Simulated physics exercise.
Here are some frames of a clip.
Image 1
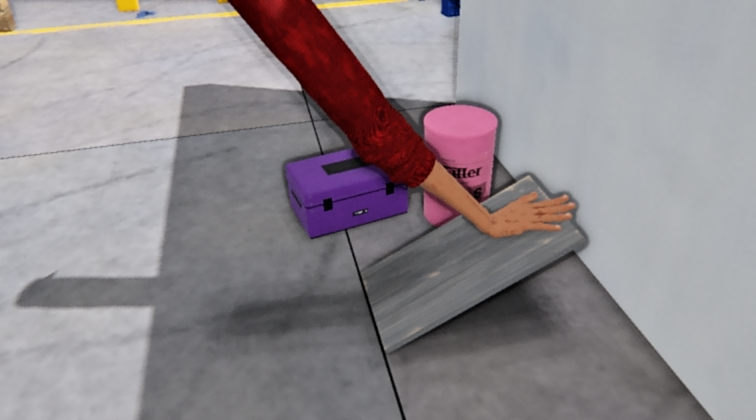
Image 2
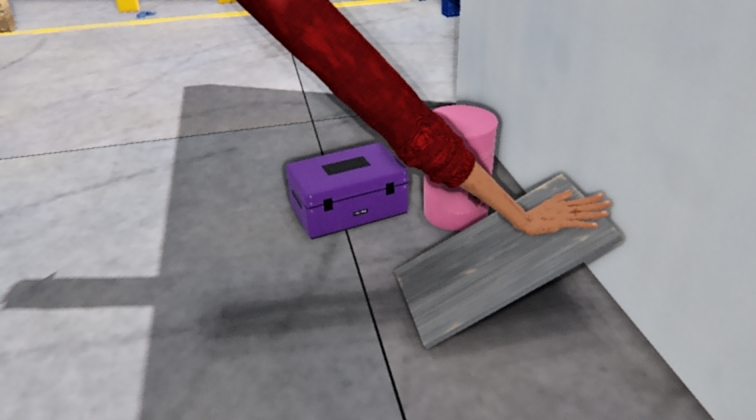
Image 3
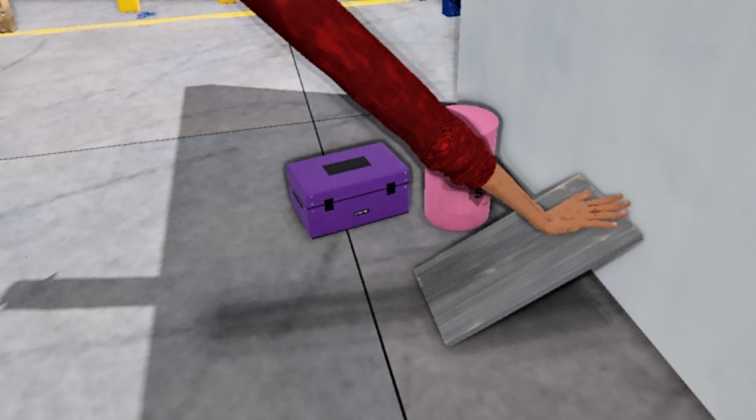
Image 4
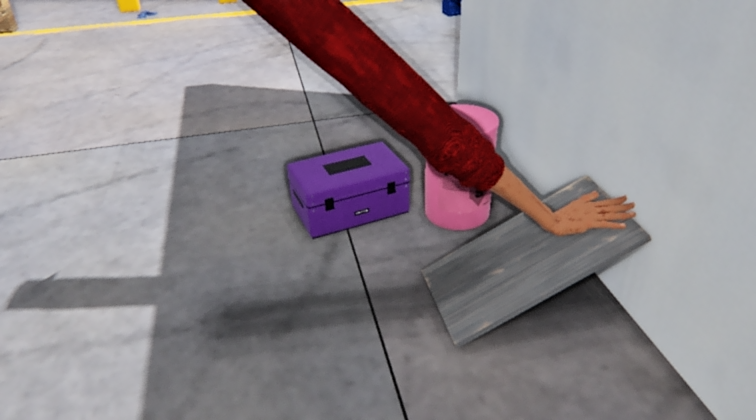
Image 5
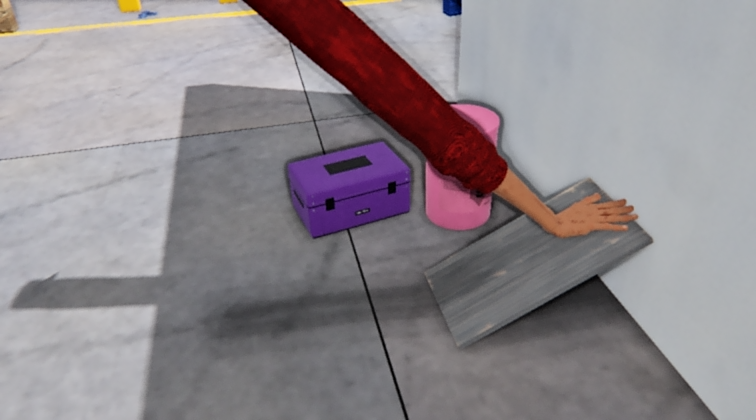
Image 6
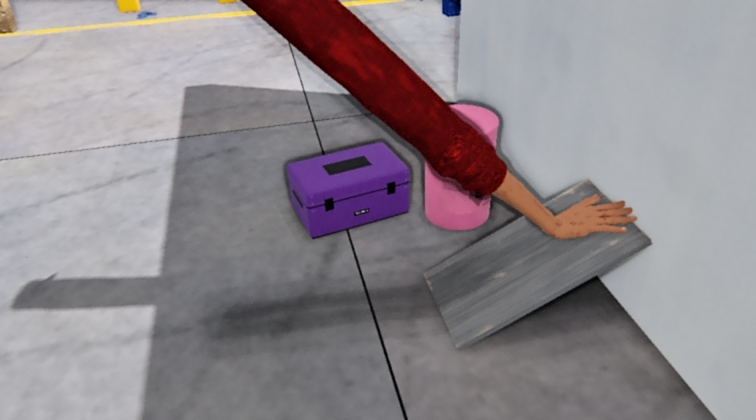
A red-sleeved arm pushing a tilted grey board rightward against a pale wall, then holding it there beside a purple toolbox.
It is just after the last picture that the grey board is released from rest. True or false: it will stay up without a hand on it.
False.
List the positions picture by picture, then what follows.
The first picture shows not yet at the wall; grey board (463, 259); purple toolbox (347, 188).
The second picture shows not yet at the wall; grey board (498, 257); purple toolbox (348, 188).
The third picture shows not yet at the wall; grey board (518, 256); purple toolbox (348, 188).
The fourth picture shows not yet at the wall; grey board (526, 257); purple toolbox (349, 188).
The fifth picture shows leant on the wall, still held; grey board (528, 259); purple toolbox (350, 188).
The sixth picture shows leant on the wall, still held; grey board (527, 260); purple toolbox (349, 188).
Then, 0.42 s past the last view, grey board sunk by 27° near (512, 296).
Then, 0.86 s past the last view, grey board resting near (512, 296).
Finally, moved from the start, grey board; the other 2 still in place. Final places as the last picture's camera would see them, grey board near (512, 296). The board gives way.
